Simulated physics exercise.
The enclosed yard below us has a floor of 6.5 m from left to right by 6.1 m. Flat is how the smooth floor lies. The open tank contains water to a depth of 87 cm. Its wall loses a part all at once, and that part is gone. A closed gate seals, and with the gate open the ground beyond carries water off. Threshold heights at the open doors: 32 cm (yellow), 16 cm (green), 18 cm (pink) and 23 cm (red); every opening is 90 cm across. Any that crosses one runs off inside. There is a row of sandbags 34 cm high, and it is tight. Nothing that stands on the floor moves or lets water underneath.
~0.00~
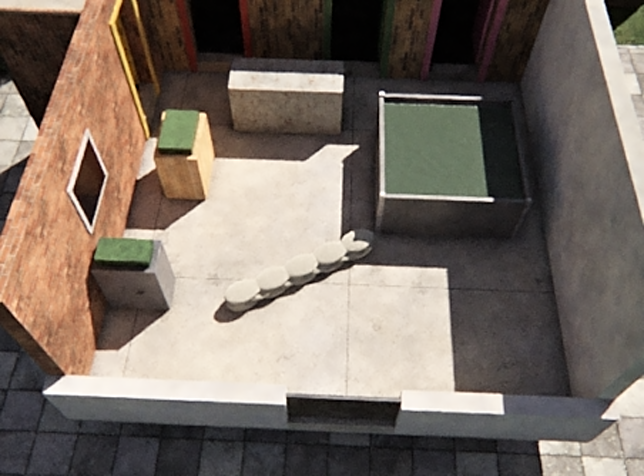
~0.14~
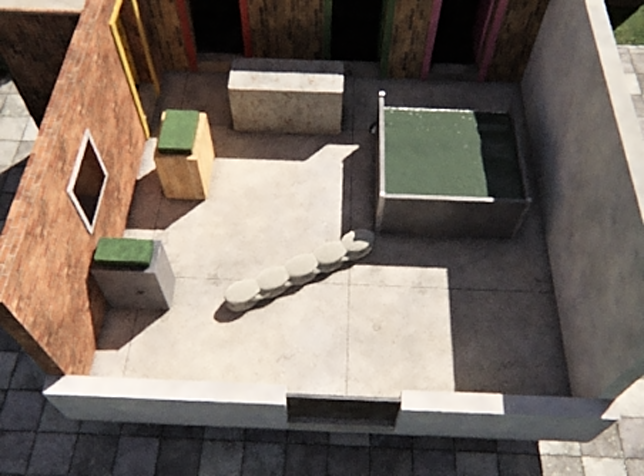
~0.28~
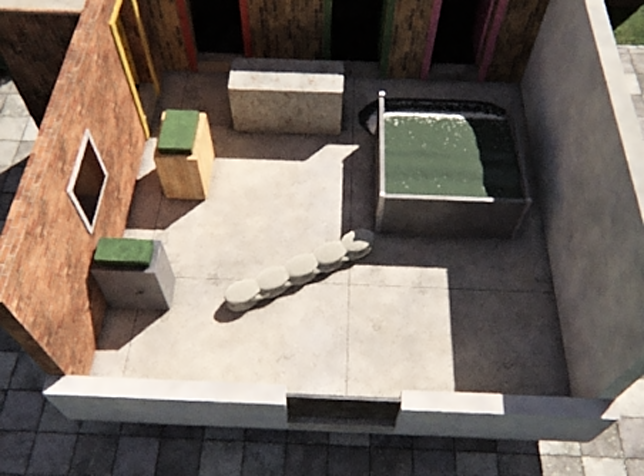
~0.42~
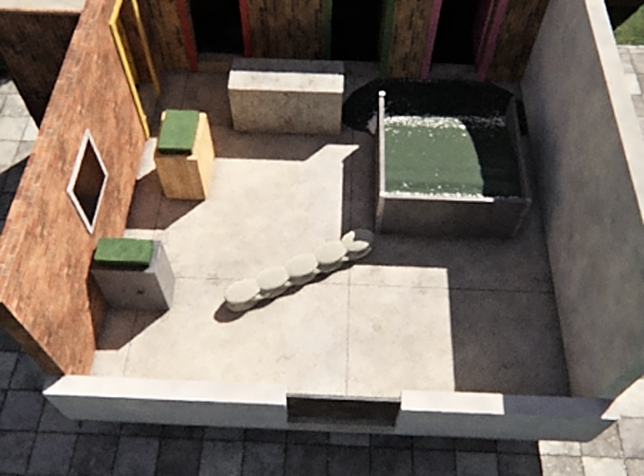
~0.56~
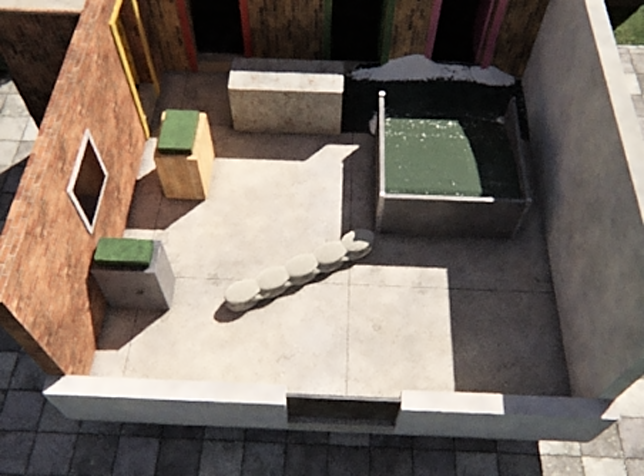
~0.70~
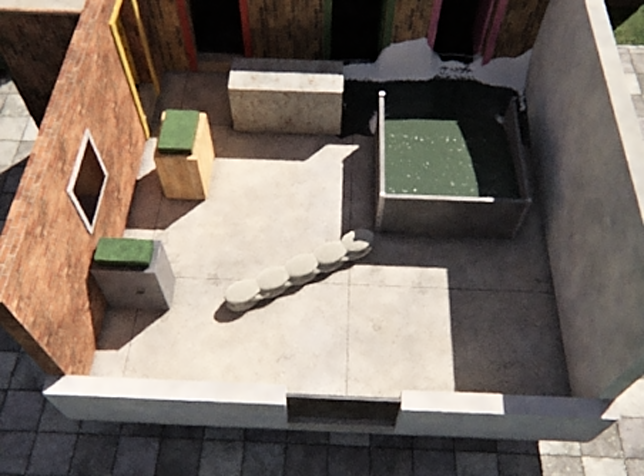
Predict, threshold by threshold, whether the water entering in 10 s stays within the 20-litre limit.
At the yellow door the inflow will be within bounds. At the green door the inflow will be out of bounds. At the pink door the inflow will be out of bounds. At the red door the inflow will be within bounds.
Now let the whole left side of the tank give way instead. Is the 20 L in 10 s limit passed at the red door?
Against that limit: Red short of it.
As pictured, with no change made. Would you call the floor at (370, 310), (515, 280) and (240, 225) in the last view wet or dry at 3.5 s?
Going in order, clear, then covered, then clear.
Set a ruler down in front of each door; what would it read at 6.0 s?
Door by door in cm, yellow shows 14, green shows 11, pink shows 11, red shows 11.
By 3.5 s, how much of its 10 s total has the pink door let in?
I'd put it at about 100 per cent by that point.
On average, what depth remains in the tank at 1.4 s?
Average depth: About 38 cm.
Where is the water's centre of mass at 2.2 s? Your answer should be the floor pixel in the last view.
Close to (413, 130) in the last picture.
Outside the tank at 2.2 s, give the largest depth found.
It tops out at some 45 cm.
After 1.4 s water covers 20 % of the floor and is deepest (61 cm) near (464, 94); yellow door not reached, green door 34 cm at the sill, 49 L in, pink door 58 cm at the sill, 261 L in, red door 3 cm at the sill, 0 L in.
After 2.2 s water covers 25 % of the floor and is deepest (45 cm) near (515, 96); yellow door 20 cm at the sill, 0 L in, green door 27 cm at the sill, 114 L in, pink door 42 cm at the sill, 482 L in, red door 7 cm at the sill, 0 L in.
After 3.5 s water covers 45 % of the floor and is deepest (36 cm) near (173, 76); yellow door 22 cm at the sill, 0 L in, green door 19 cm at the sill, 143 L in, pink door 23 cm at the sill, 580 L in, red door 14 cm at the sill, 0 L in.
After 6.0 s water covers 85 % of the floor and is deepest (20 cm) near (127, 276); yellow door 14 cm at the sill, 0 L in, green door 11 cm at the sill, 150 L in, pink door 11 cm at the sill, 588 L in, red door 11 cm at the sill, 0 L in.
After 10.0 s water covers 95 % of the floor and is deepest (14 cm) near (183, 76); yellow door 12 cm at the sill, 0 L in, green door 9 cm at the sill, 150 L in, pink door 10 cm at the sill, 588 L in, red door 12 cm at the sill, 0 L in.
